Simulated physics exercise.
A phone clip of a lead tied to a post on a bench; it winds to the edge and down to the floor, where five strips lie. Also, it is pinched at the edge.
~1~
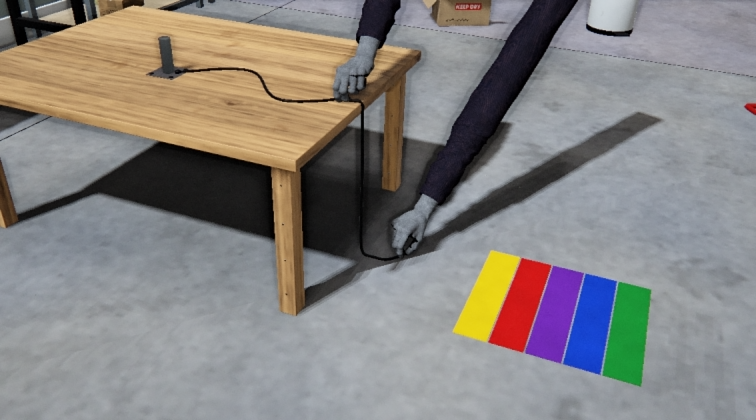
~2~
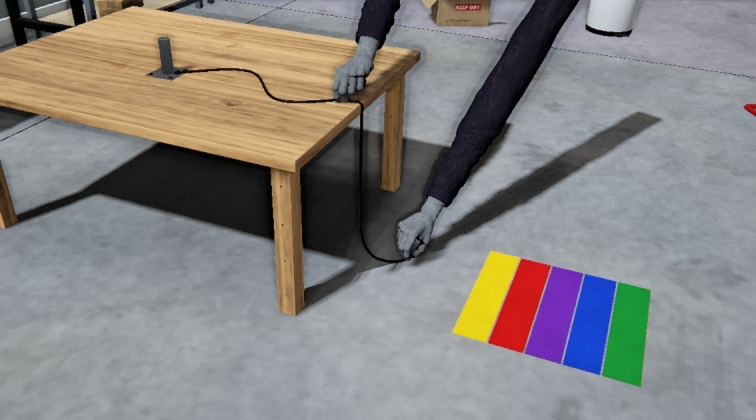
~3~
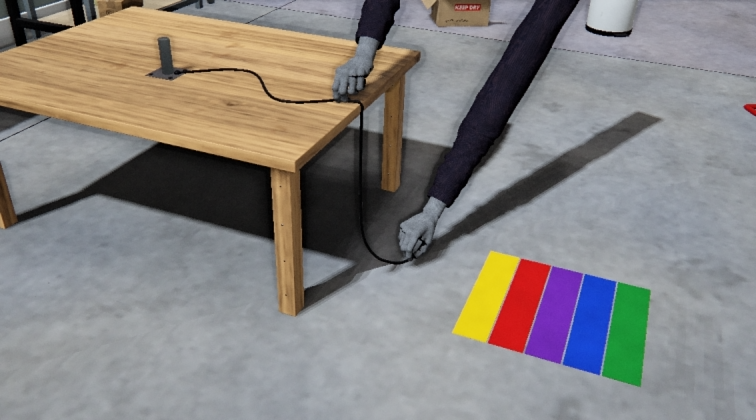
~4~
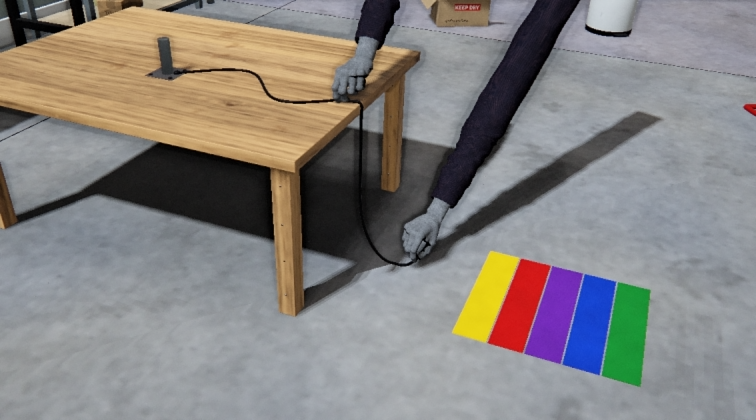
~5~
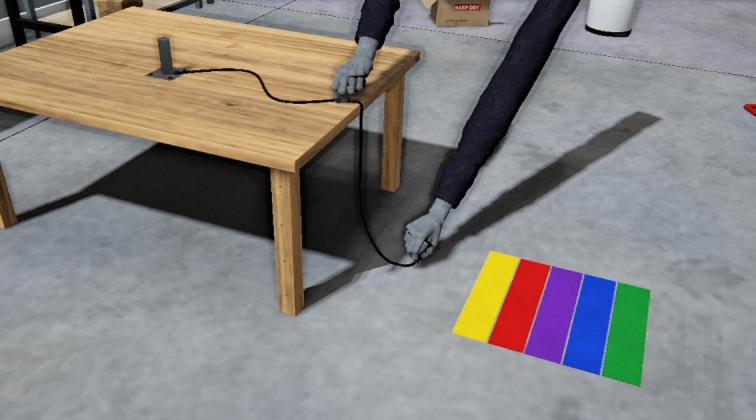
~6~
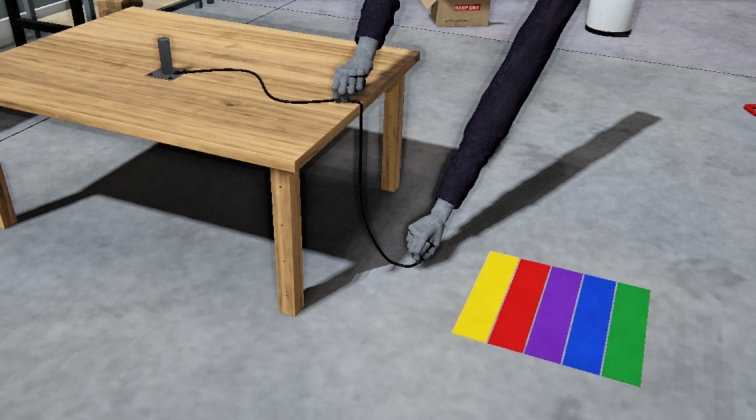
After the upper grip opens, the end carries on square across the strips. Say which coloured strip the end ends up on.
It ends up on the purple strip.
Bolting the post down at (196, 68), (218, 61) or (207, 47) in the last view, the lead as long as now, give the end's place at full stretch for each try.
Somewhere near (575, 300), (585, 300) and (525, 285), in that order.
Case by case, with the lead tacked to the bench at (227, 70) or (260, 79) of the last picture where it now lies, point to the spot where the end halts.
The two answers, in sequence: (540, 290) and (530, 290).
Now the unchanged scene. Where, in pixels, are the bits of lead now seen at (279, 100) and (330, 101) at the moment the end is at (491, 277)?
The two spots land somewhere near (323, 97) and (361, 119).
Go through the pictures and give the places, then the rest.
In the first picture, end (404, 254); yellow (477, 320); red (512, 330); purple (548, 340); blue (585, 350); green (625, 361).
In the second picture, end (411, 257); lead through (211, 70) (261, 81) (292, 102) (362, 111) (361, 179) (363, 240).
In the third picture, end (413, 257).
In the fourth picture, end (417, 258); lead through (210, 71) (261, 81) (292, 102) (361, 112) (360, 179) (369, 240).
In the fifth picture, end (419, 259).
In the sixth picture, end (421, 260); lead through (210, 71) (261, 81) (292, 102) (361, 112) (360, 179) (374, 241).
A little later, end near (491, 277); over yellow.
Next, end near (532, 288); over red.
When it is tight, end near (557, 294); over purple. The purple one.
